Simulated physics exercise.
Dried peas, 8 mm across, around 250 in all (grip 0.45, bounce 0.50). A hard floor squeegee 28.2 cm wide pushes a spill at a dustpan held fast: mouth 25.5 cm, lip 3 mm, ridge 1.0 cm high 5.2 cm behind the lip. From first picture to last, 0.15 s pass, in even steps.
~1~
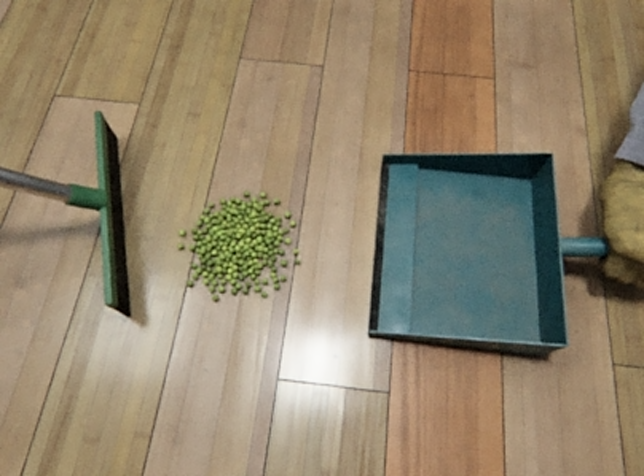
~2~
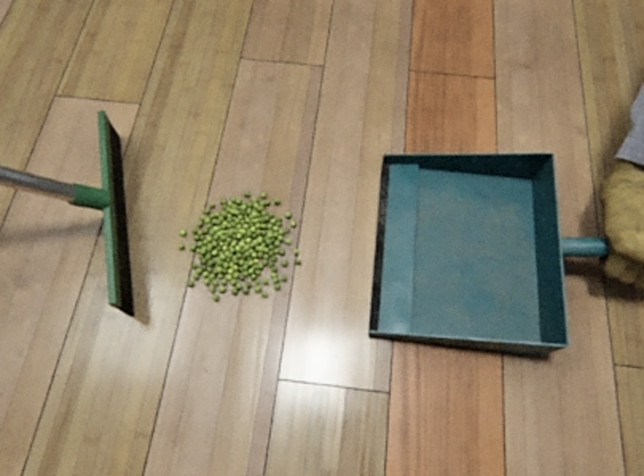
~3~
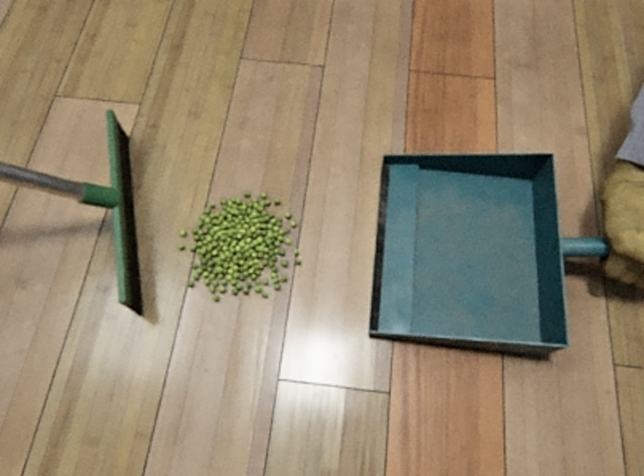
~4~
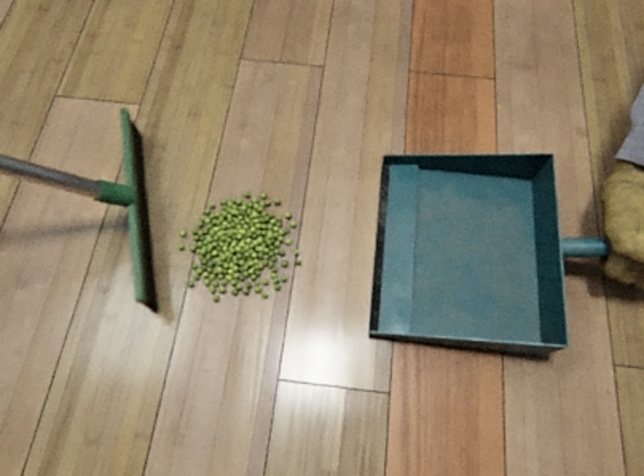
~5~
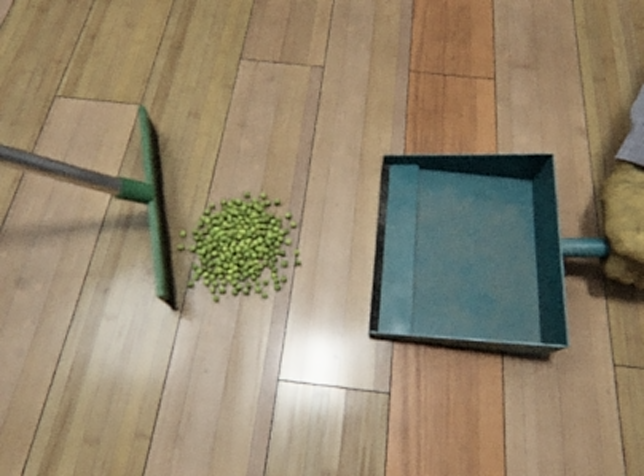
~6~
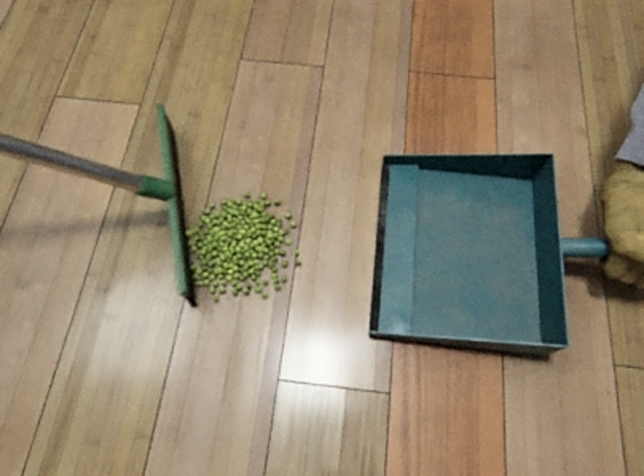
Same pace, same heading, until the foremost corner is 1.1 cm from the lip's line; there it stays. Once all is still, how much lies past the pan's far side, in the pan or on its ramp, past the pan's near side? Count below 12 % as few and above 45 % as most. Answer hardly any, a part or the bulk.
Past the pan's far side: A part; in the pan or on its ramp: A part; past the pan's near side: Hardly any.
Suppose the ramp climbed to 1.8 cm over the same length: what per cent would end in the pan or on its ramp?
In that case some 25 per cent.
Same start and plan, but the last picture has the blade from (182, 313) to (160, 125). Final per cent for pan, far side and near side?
Pan 20, far 10, near 5.
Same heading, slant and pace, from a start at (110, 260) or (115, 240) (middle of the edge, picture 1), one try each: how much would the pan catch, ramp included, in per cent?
About 20 and 30 per cent.
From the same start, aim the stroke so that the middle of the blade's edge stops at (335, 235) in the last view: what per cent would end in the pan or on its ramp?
Some 25 per cent.
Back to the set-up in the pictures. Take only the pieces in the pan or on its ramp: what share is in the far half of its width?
About 70 per cent.
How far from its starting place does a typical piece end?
About 22 cm.
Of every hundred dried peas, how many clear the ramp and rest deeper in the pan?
Some 5 per cent.
Then, 0.15 s after the last picture, middle of the blade 16 cm from the lip; 0 % over the lip, far side 0 %, near side 0 %.
Then, 0.24 s after the last picture, middle of the blade 8 cm from the lip; 0 % over the lip, far side 5 %, near side 0 %.
Then, 0.47 s after the last picture, middle of the blade 6 cm from the lip; 35 % over the lip, far side 15 %, near side 5 %.
In the end, far side 15 %, pan 30 %, near side 5 %, in front of the lip or behind the blade 50 %.
